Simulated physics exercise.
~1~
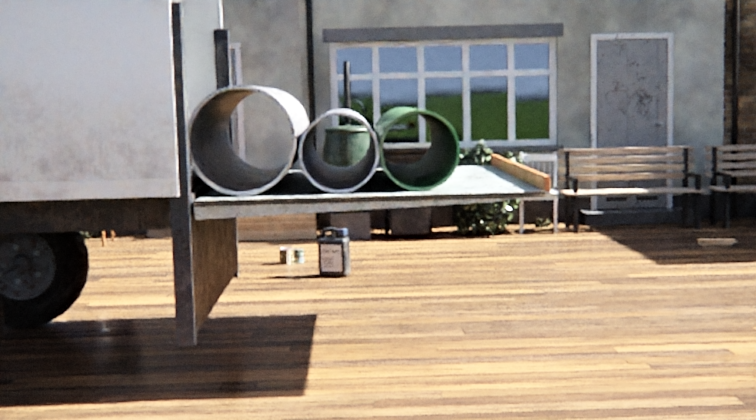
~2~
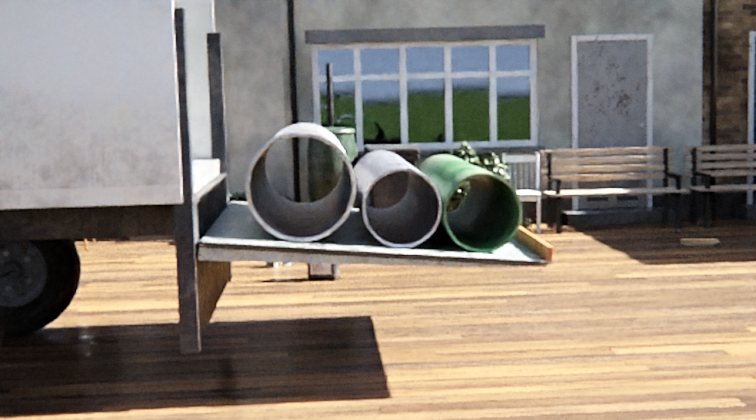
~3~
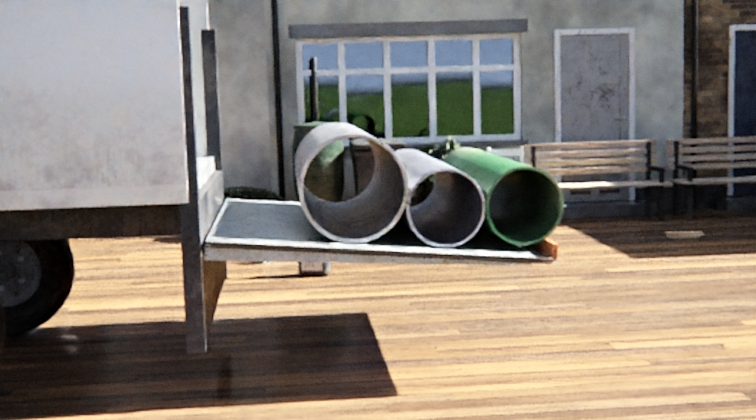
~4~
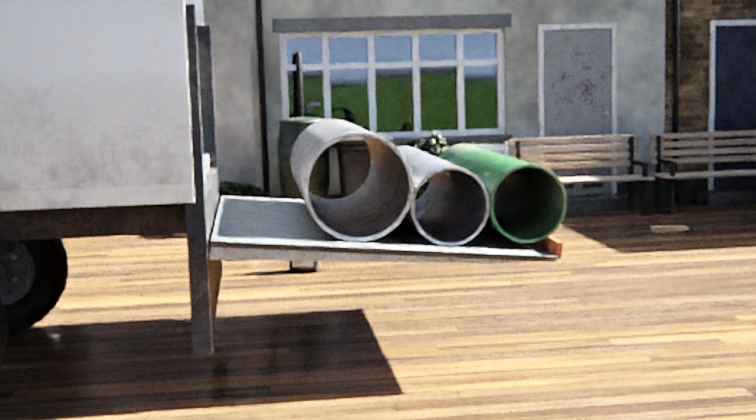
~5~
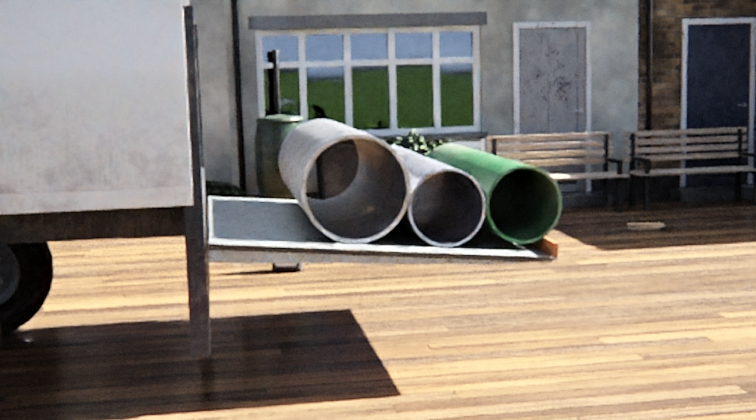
On a boarded yard, three pipes rolling right as a lorry's tail platform lowers and tilts, settling together against the end stop.
